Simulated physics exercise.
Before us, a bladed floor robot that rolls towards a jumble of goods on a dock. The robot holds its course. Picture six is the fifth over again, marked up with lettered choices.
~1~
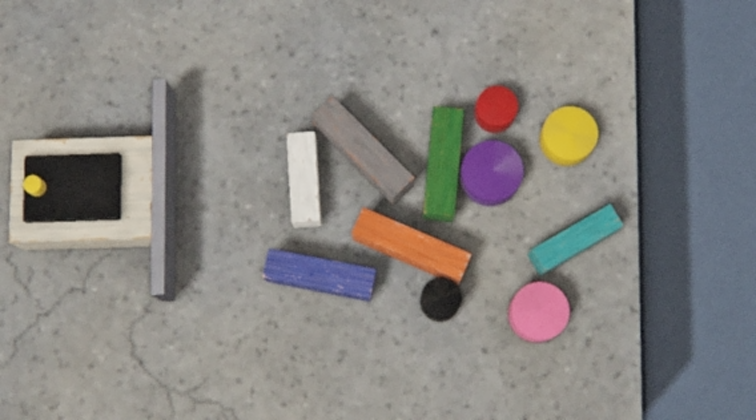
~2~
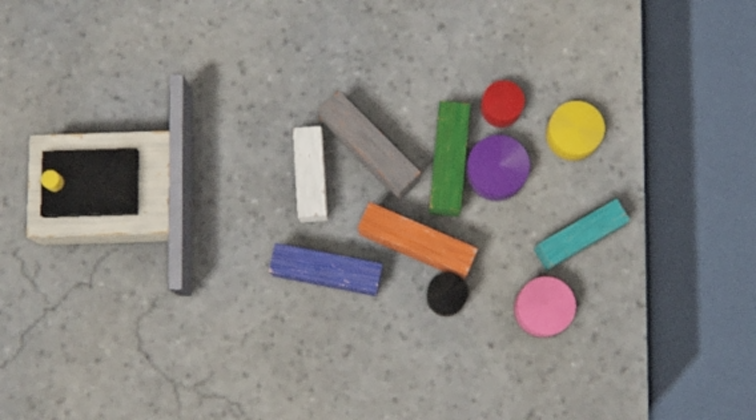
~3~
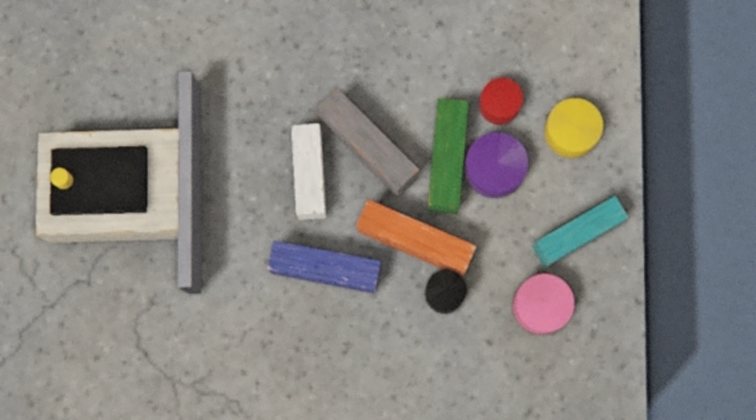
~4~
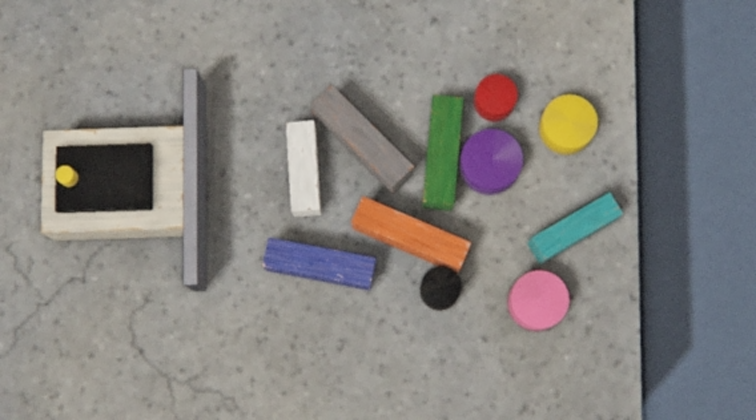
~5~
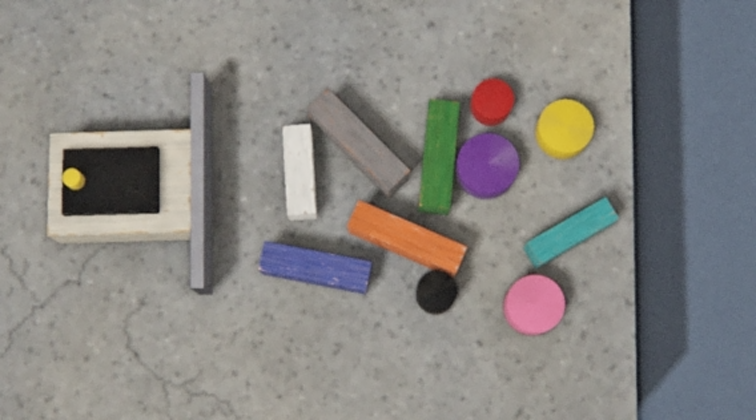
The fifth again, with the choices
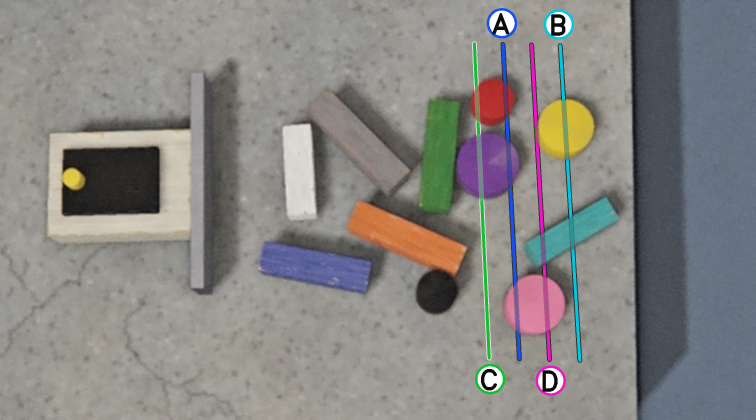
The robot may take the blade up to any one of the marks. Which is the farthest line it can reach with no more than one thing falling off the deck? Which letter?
At A, and not beyond.
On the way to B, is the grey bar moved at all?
Yes.
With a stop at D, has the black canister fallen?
No.
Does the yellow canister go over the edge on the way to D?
Yes.
On the marked copy, A at (511, 198); B at (570, 199); C at (482, 197); D at (540, 198).
Following A. Soon after the start, robot (231, 184); black canister (447, 295); grey bar (367, 139).
Later, robot (345, 187); yellow canister (572, 125); pink canister (569, 318).
In the end, robot (432, 189); purple canister (630, 176); yellow canister (623, 120); none fallen.
As for the rest, B drops five; C is within the limit but short; D drops three.
